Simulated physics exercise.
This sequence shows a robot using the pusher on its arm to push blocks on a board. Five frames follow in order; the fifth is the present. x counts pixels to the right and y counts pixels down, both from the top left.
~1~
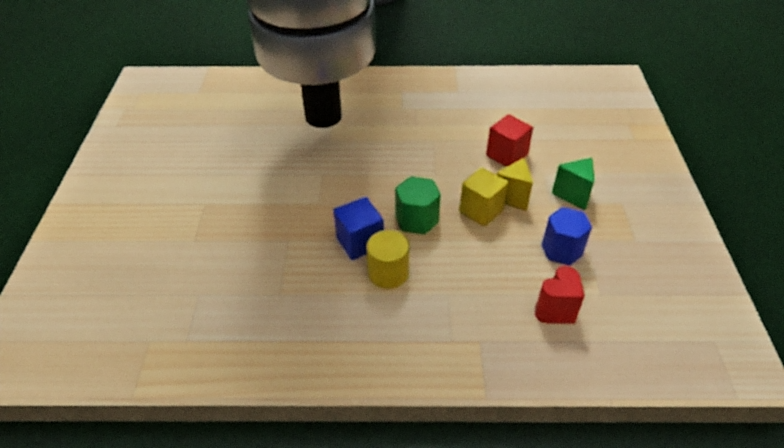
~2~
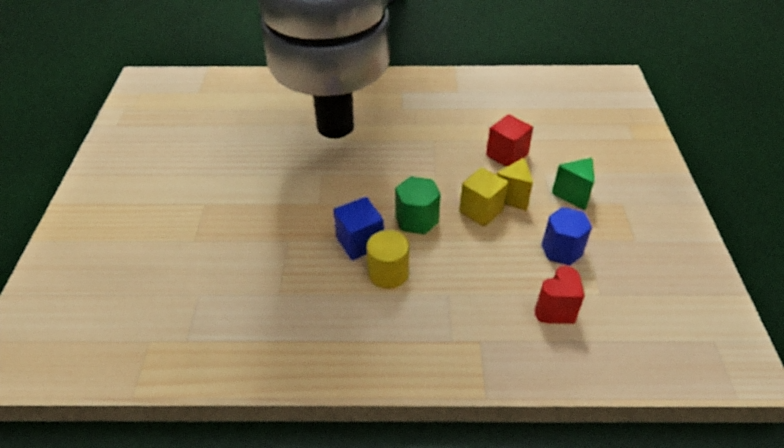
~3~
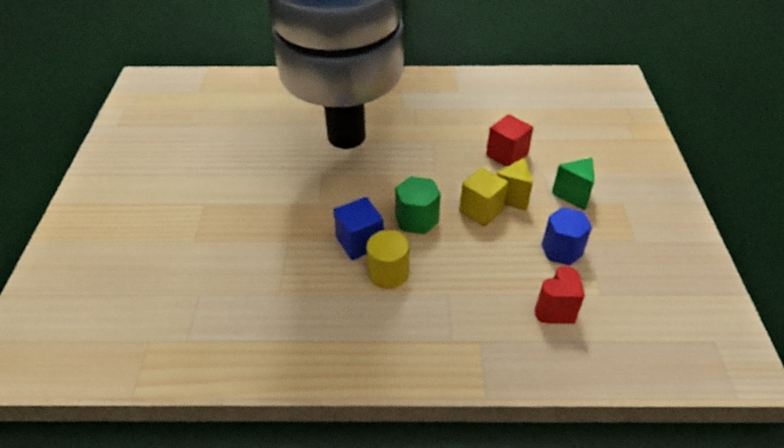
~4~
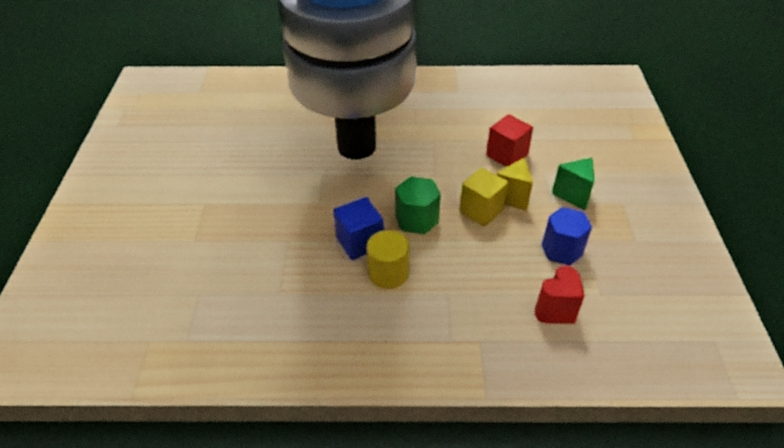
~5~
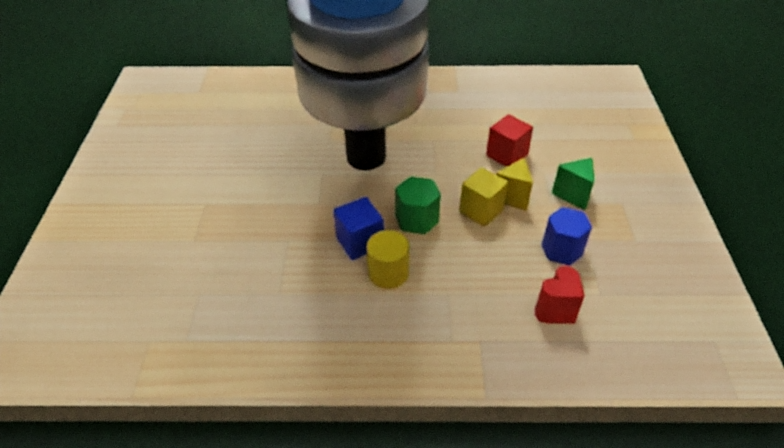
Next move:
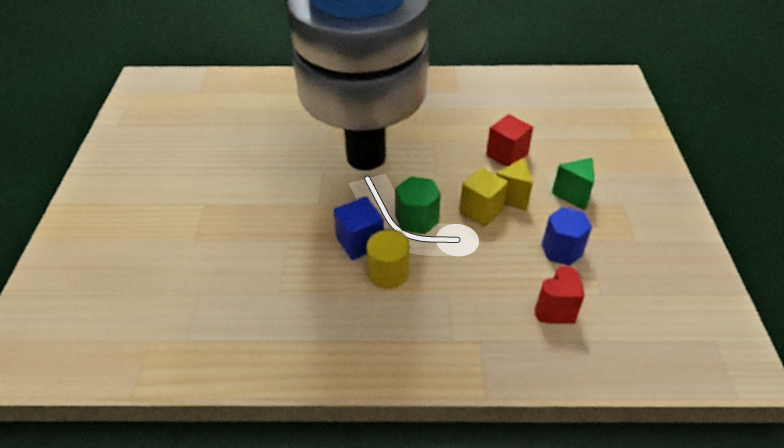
A robot arm's black pusher moves down and right above a board of still, colored blocks.
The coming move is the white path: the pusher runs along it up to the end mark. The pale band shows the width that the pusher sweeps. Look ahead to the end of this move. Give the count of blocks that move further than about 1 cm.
It's going to be one.
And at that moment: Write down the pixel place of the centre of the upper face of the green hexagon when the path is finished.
Its top centre lands on (504, 211).
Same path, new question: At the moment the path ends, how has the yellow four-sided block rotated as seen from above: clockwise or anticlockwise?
Short answer: Counterclockwise.
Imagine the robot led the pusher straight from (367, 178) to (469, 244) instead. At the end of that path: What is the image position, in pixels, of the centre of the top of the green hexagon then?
Its top middle: (471, 250).
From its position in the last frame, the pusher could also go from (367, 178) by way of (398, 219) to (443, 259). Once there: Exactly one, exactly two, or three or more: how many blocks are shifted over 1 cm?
My answer is one.
Path on the board, from (367, 178) through (383, 208) and (409, 236) to (457, 240).
The first path, step by step. One third of the way, pusher at (382, 187); green hexagon at (421, 192).
Two thirds of the way, pusher at (410, 215); green hexagon at (454, 205), turned 55° anticlockwise.
At the end, pusher at (460, 219); blue four-sided block in place; green hexagon at (504, 211), turned 50° anticlockwise; yellow four-sided block at (492, 180), turned 30° anticlockwise; yellow three-sided block at (519, 168), turned 15° clockwise.
